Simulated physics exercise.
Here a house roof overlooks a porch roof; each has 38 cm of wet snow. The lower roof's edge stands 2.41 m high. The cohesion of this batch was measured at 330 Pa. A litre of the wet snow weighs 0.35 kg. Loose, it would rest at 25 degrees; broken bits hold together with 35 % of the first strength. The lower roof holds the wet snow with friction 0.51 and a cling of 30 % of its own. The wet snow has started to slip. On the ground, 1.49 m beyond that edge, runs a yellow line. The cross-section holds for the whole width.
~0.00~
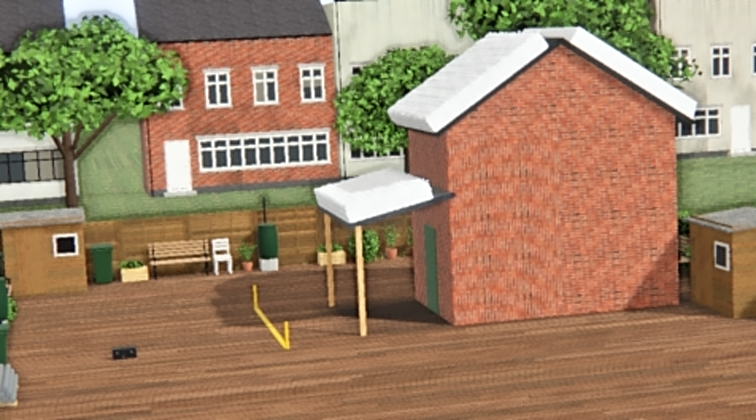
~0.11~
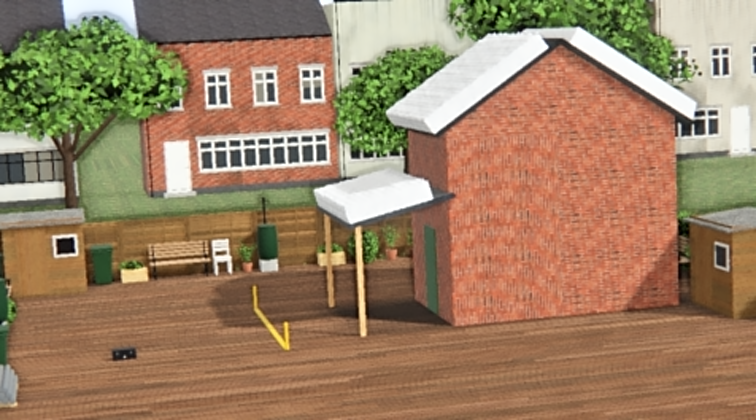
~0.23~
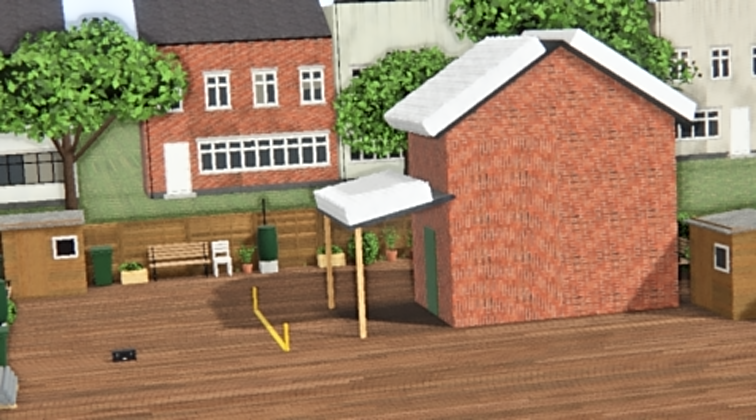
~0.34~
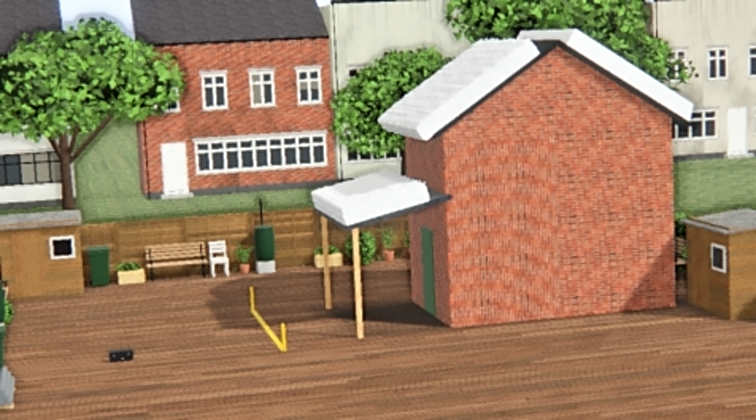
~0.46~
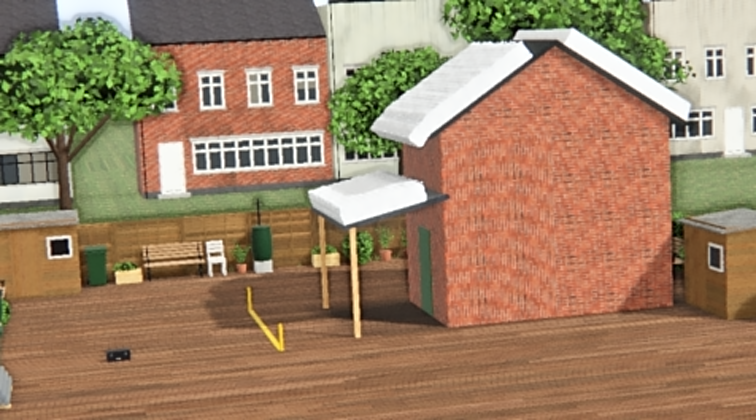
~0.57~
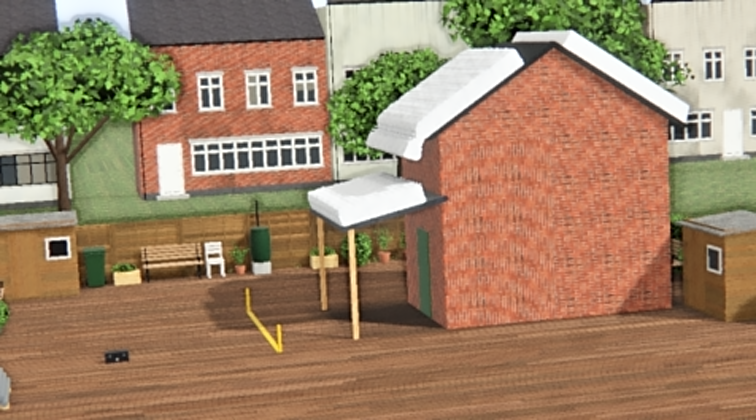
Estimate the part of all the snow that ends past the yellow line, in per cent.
The part of all the snow that ends past the yellow line is near 44 %.
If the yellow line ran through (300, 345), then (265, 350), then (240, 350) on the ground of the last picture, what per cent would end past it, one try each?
In that order: 55 %, 40 %, 30 %.
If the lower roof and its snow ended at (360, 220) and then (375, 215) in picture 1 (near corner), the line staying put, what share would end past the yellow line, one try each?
In that order: 45 %, 45 %.
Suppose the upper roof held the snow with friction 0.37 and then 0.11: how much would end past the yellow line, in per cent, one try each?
In turn about 40 %, 50 %.
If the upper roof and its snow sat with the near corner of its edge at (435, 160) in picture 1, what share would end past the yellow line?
Then about 30 %.
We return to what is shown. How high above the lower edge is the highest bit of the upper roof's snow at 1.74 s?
About 0.9 m.
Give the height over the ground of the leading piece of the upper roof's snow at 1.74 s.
Some 2.0 m.
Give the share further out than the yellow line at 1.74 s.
About 0 %.
After 1.11 s, none is below the lower edge and 0 % is past the line.
After 1.74 s, 7 % is below the lower edge and 0 % is past the line.
After 2.37 s, 60 % is below the lower edge and 39 % is past the line.
After 3.00 s, 63 % is below the lower edge and 44 % is past the line.
After 3.90 s, 63 % is below the lower edge and 44 % is past the line.
